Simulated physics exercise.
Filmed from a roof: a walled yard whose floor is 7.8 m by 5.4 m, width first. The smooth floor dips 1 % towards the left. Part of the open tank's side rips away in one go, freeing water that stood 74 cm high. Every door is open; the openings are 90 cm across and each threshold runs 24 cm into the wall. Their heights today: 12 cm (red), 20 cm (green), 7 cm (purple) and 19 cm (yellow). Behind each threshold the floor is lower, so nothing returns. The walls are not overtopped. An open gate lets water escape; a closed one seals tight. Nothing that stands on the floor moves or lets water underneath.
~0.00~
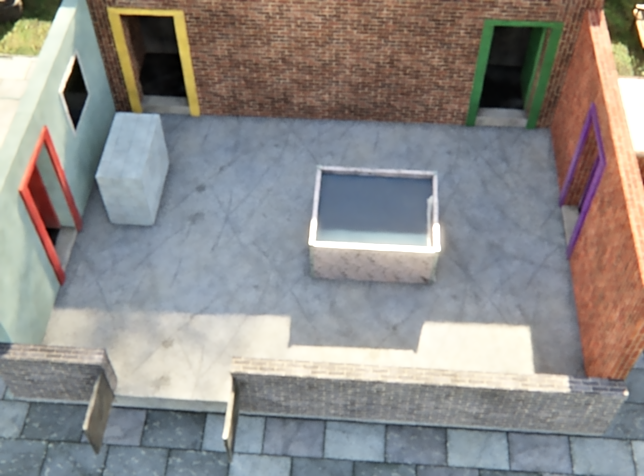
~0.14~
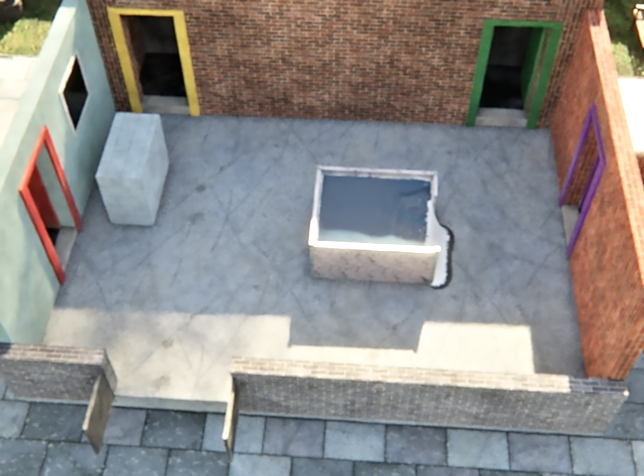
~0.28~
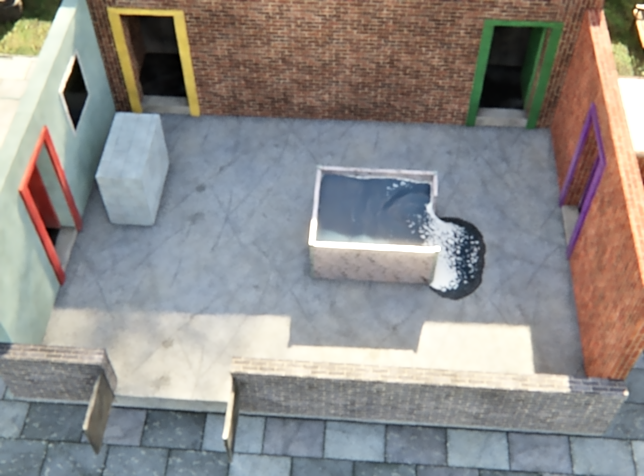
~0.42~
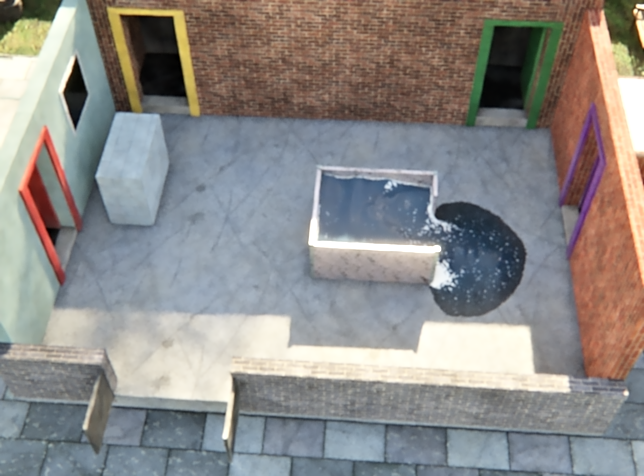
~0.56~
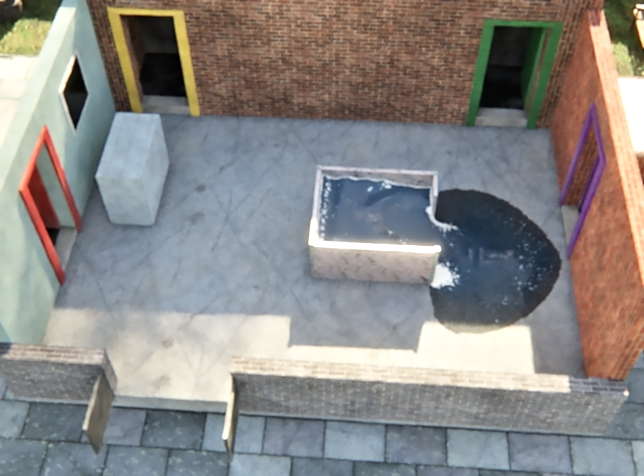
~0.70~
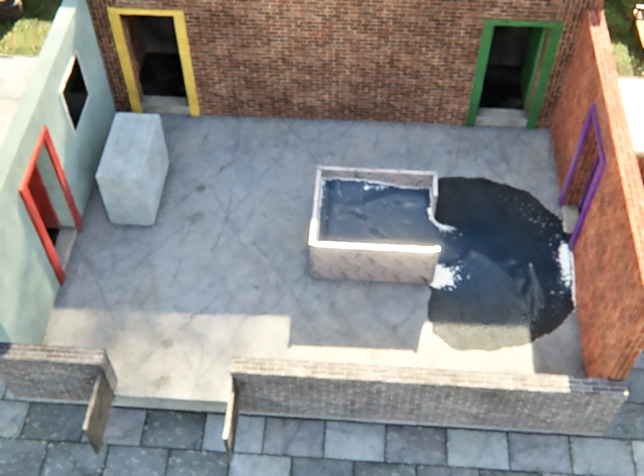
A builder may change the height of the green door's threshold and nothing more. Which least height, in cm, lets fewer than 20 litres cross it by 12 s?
At least 10 cm or so.
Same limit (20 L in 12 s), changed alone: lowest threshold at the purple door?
Roughly 25 cm at purple.
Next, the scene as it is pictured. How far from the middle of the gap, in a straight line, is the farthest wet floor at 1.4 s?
Roughly 3.2 m.
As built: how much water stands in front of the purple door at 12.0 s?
About 2.0 cm.
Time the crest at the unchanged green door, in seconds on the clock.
At about 3.2 s.
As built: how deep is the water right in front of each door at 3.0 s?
Depths in cm: Red 0, green 13, purple 17, yellow 0.
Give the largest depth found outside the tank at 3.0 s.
Roughly 25 cm.
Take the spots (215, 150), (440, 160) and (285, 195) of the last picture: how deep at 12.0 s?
About 7, 3 and 2 cm.
After 1.4 s water covers 20 % of the floor, deepest (36 cm) near (569, 277); it has not reached the green door.
After 3.0 s water covers 30 % of the floor, deepest (25 cm) near (587, 406); 13 cm at the green door, 0 litres in over its 20 cm threshold.
After 12.0 s water covers 95 % of the floor, deepest (10 cm) near (104, 154); 4 cm at the green door, 0 litres in over its 20 cm threshold.
At the green door as built, the water arrived by 2.1 s and peaked near 14 cm at 3.2 s.
Run again over the same 12 s with other heights there, 27 litres in over 9 cm, 6 litres over 12.5 cm. The limit of 20 litres is kept from about 10 cm up.
